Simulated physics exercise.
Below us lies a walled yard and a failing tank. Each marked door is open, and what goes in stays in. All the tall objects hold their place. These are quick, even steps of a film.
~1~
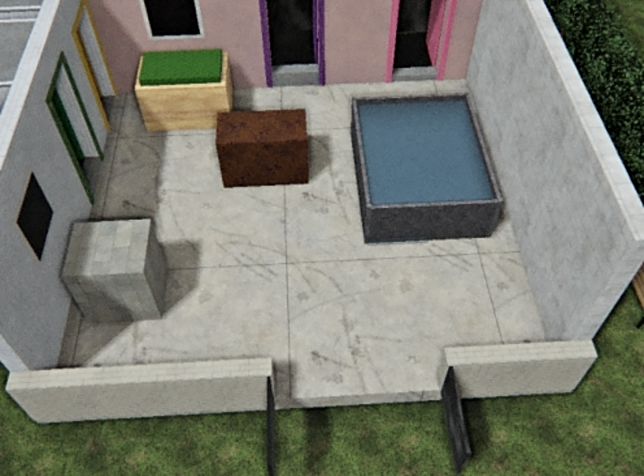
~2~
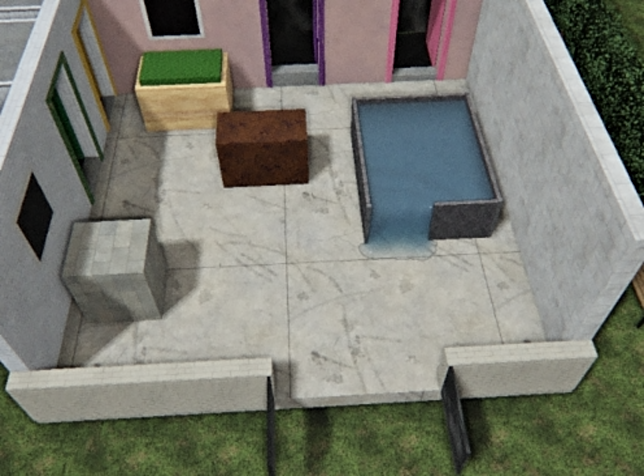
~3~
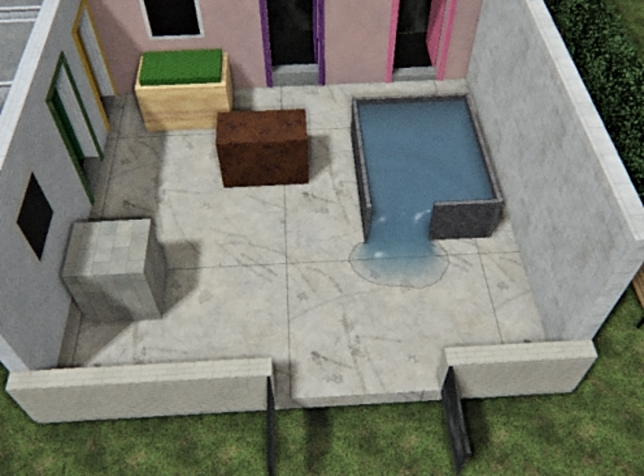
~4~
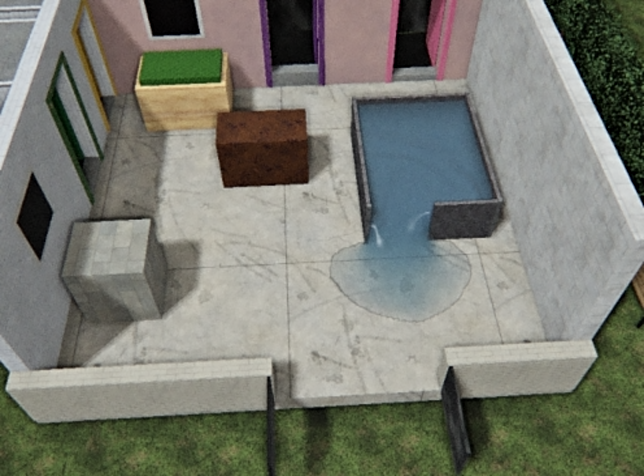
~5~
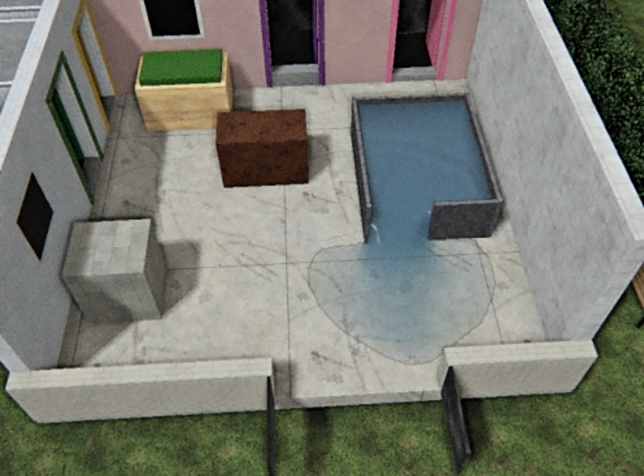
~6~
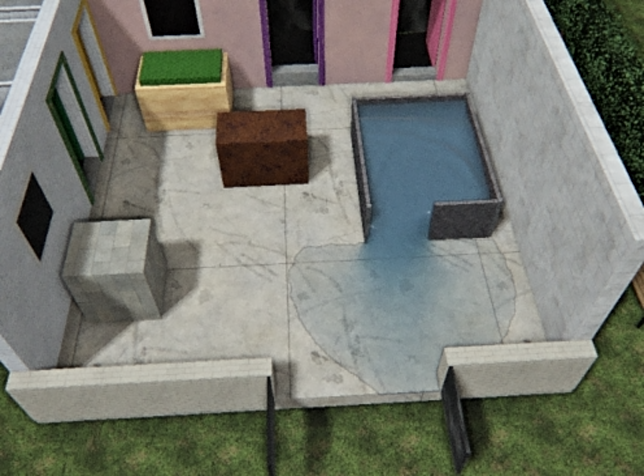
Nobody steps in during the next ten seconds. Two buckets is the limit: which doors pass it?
One by one: The pink door holds within the limit; the purple door holds within the limit; the yellow door holds within the limit; the green door holds within the limit.
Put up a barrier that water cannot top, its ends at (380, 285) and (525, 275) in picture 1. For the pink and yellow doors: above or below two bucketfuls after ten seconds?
My reading: The pink one keeps below it; the yellow one goes over.
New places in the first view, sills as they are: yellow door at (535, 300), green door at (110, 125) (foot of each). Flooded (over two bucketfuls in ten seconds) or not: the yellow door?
One by one: The yellow one goes over.
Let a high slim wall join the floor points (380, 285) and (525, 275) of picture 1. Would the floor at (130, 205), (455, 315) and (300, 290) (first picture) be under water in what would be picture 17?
In that order: Not flooded, not flooded, awash.
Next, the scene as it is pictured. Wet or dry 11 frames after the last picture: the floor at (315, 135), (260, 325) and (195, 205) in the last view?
In that order: Free of water, under water, free of water.
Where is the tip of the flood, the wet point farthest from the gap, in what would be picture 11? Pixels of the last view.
Near (241, 384).
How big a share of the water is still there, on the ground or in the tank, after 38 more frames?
Near 60 in a hundred.
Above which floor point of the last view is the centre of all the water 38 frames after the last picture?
Close to (380, 227).
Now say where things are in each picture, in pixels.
In the first picture, still water in the tank at (421, 150).
In the second picture, water pours out at (399, 227) and has run to (362, 247).
In the third picture, the front is at (426, 282), out from the gap at (399, 229).
In the fourth picture, the front is at (420, 316), out from the gap at (399, 230).
In the fifth picture, the front is at a hidden place, out from the gap at (399, 230).
In the sixth picture, water pours out at (399, 230) and has run to a hidden place.
A moment on, water covers 25 % of the floor; the pink door not reached, the purple door not reached, the yellow door not reached, the green door not reached.
Next, water covers 30 % of the floor; the pink door not reached, the purple door not reached, the yellow door not reached, the green door not reached.
Then, water covers 40 % of the floor; the pink door not reached, the purple door not reached, the yellow door not reached, the green door not reached.
Later, water covers 55 % of the floor; the pink door wet at the sill, nothing in, the purple door not reached, the yellow door not reached, the green door wet at the sill, nothing in.
In the end, water covers 80 % of the floor; the pink door wet at the sill, nothing in, the purple door wet at the sill, nothing in, the yellow door wet at the sill, nothing in, the green door wet at the sill, nothing in.
